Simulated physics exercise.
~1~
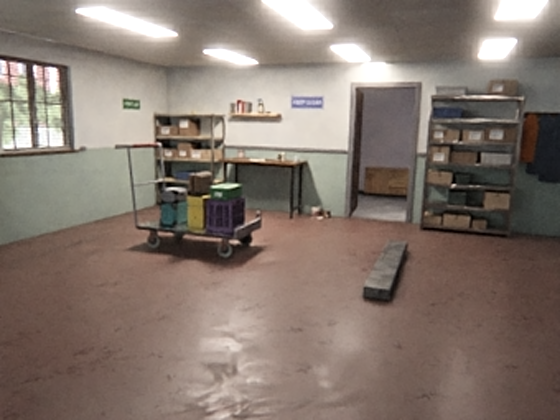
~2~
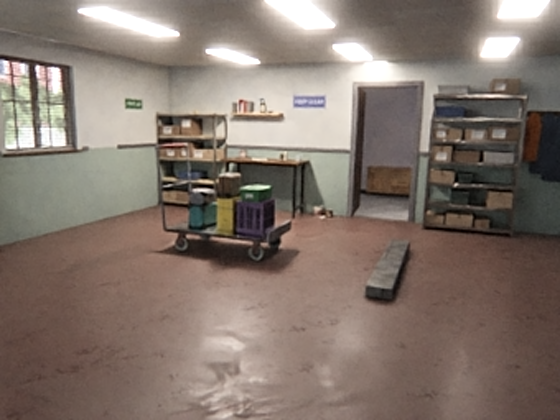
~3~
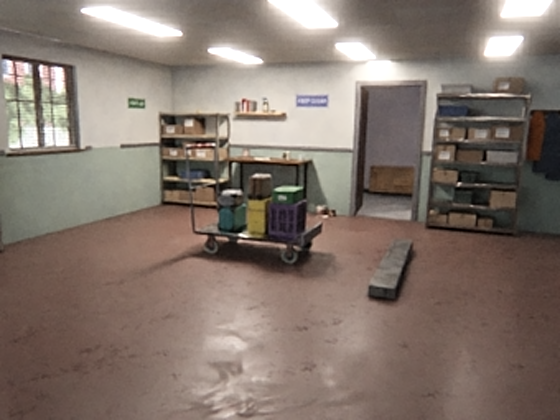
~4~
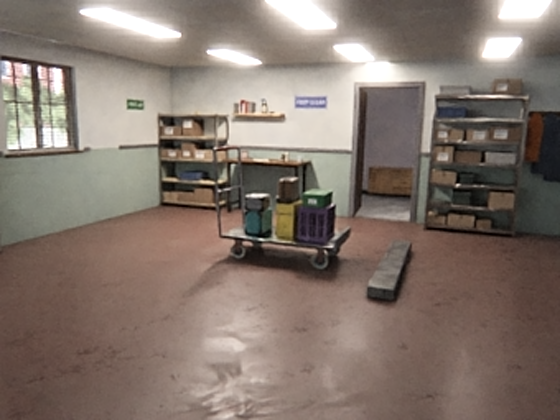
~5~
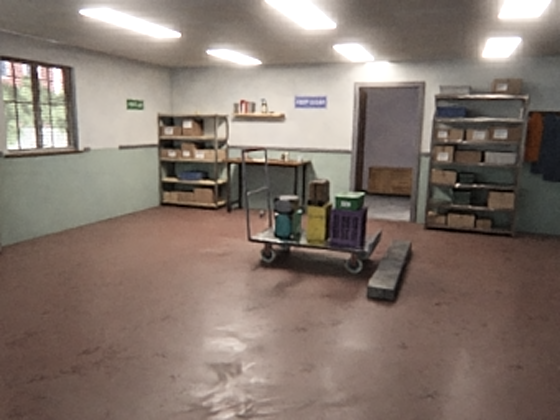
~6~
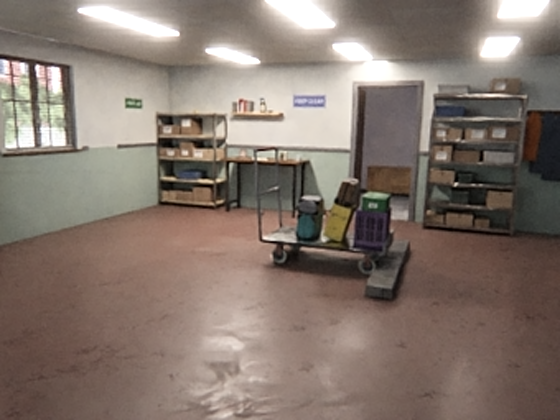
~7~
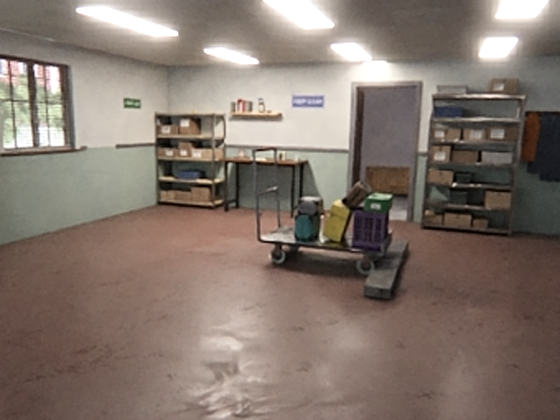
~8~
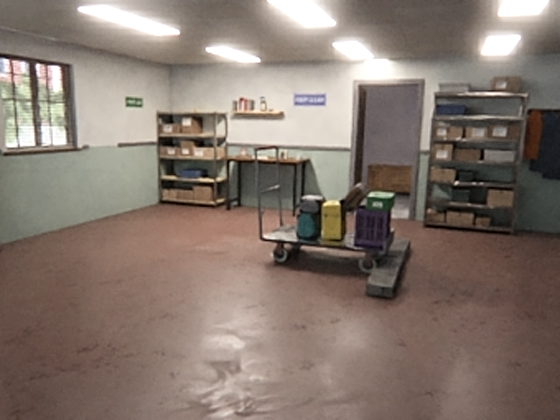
The footage shows a loaded trolley rolling to the right across a storeroom floor until it stops at a beam, where the brown suitcase and yellow toolbox tip forward. The toolbox settles upright again, the suitcase stays leaning, and all the cargo remains on the deck.
